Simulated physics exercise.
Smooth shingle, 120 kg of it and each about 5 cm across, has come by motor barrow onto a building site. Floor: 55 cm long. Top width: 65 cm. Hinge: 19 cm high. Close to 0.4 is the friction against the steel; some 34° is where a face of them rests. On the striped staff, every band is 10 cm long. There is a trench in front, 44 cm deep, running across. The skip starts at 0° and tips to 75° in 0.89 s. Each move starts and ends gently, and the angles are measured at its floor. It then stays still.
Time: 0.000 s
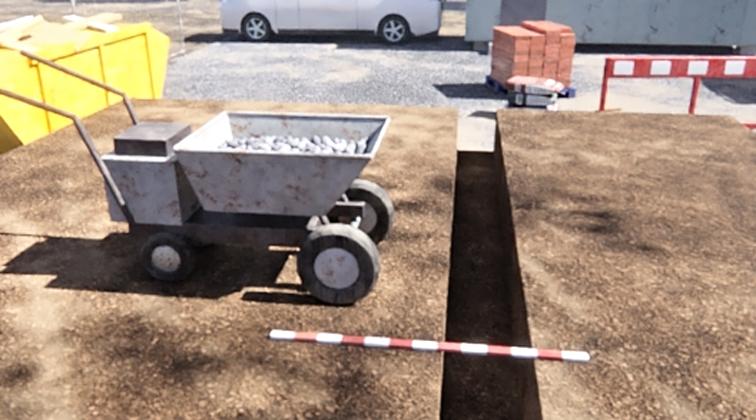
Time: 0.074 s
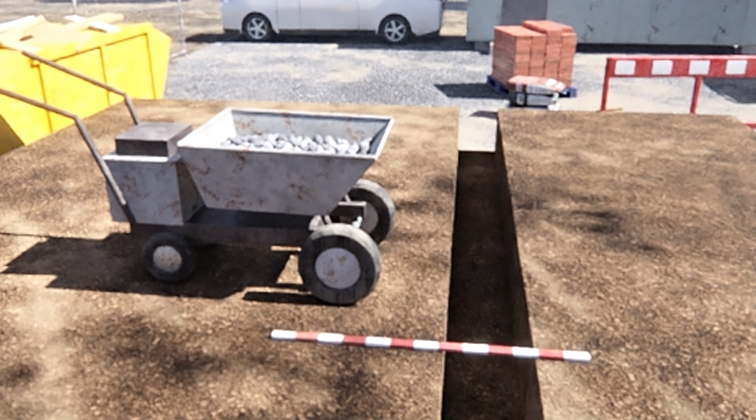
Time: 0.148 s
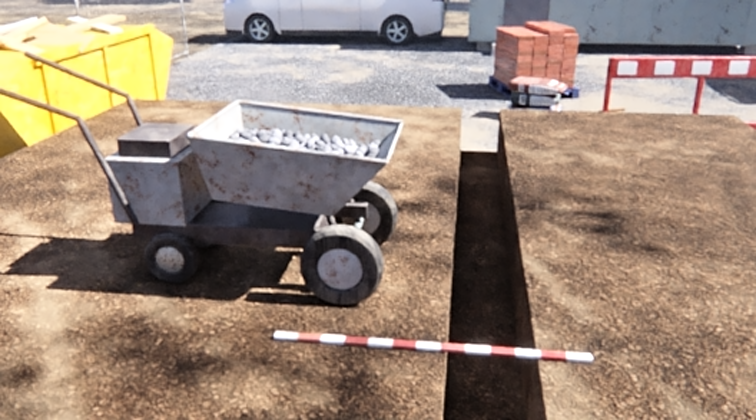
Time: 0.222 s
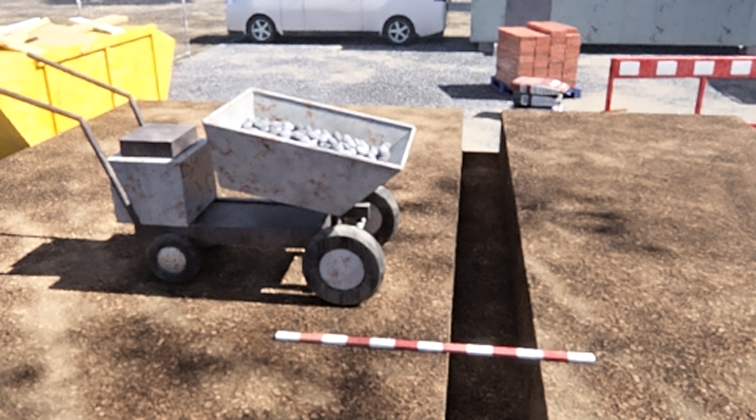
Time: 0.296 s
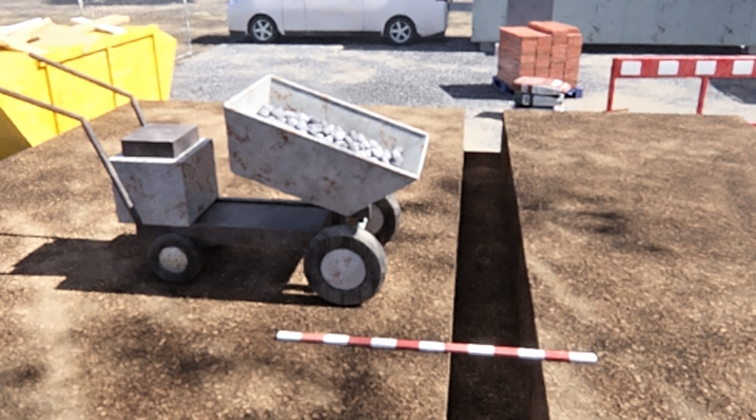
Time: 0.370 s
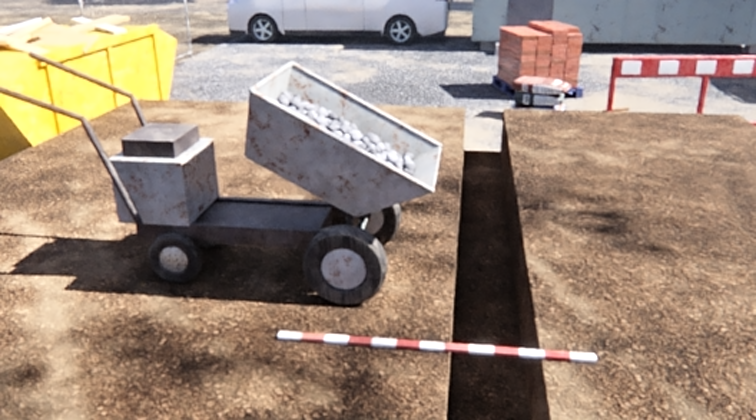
A grey motor barrow standing beside a narrow trench, its skip of smooth stones tilting steadily forward to the right.
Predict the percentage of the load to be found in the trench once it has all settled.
Roughly 75 percent of the load ends up there.
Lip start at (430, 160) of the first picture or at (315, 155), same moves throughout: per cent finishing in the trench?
Near 15 then near 90 percent.
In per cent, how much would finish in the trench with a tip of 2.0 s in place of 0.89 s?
I'd put it at some 90 in a hundred.
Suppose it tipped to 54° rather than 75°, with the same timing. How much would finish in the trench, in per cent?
It would be close to 50 percent.
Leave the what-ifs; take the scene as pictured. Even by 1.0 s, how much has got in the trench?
35 per cent, give or take.
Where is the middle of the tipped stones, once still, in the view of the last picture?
I'd point somewhere around (505, 341).
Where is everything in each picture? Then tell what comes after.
The first picture shows lip at (372, 157), floor tilted 0°, highest stones at (297, 144).
The second picture shows lip at (376, 158), floor tilted 1°, highest stones at (282, 143); the stones move at 0.3 m/s on average.
In the third picture, the skip is at 6°, its lip at (387, 162); the top of the load is at (267, 137); the stones move at 0.6 m/s on average.
In the fourth picture, the skip is at 12°, its lip at (401, 169); the top of the load is at (265, 127); the stones move at 0.8 m/s on average.
The fifth picture shows lip at (418, 179), floor tilted 19°, highest stones at (272, 116); the stones move at 1.0 m/s on average.
The sixth picture shows lip at (433, 191), floor tilted 28°, highest stones at (286, 102); the stones move at 1.1 m/s on average.
After 0.7 s the floor is at 64°; 100 % in the skip; the foremost stones are at (458, 224).
After 1.0 s the floor is at 75°; 57 % in the skip, 36 % in the trench, 6 % past the trench; the foremost stones are at (564, 291).
After 1.3 s the floor is at 75°; 11 % in the skip, 64 % in the trench, 25 % past the trench; the foremost stones are at (701, 285).
After 3.3 s the floor is at 75°; 0 % in the skip, 75 % in the trench, 25 % past the trench; the foremost stones are past the picture's edge.
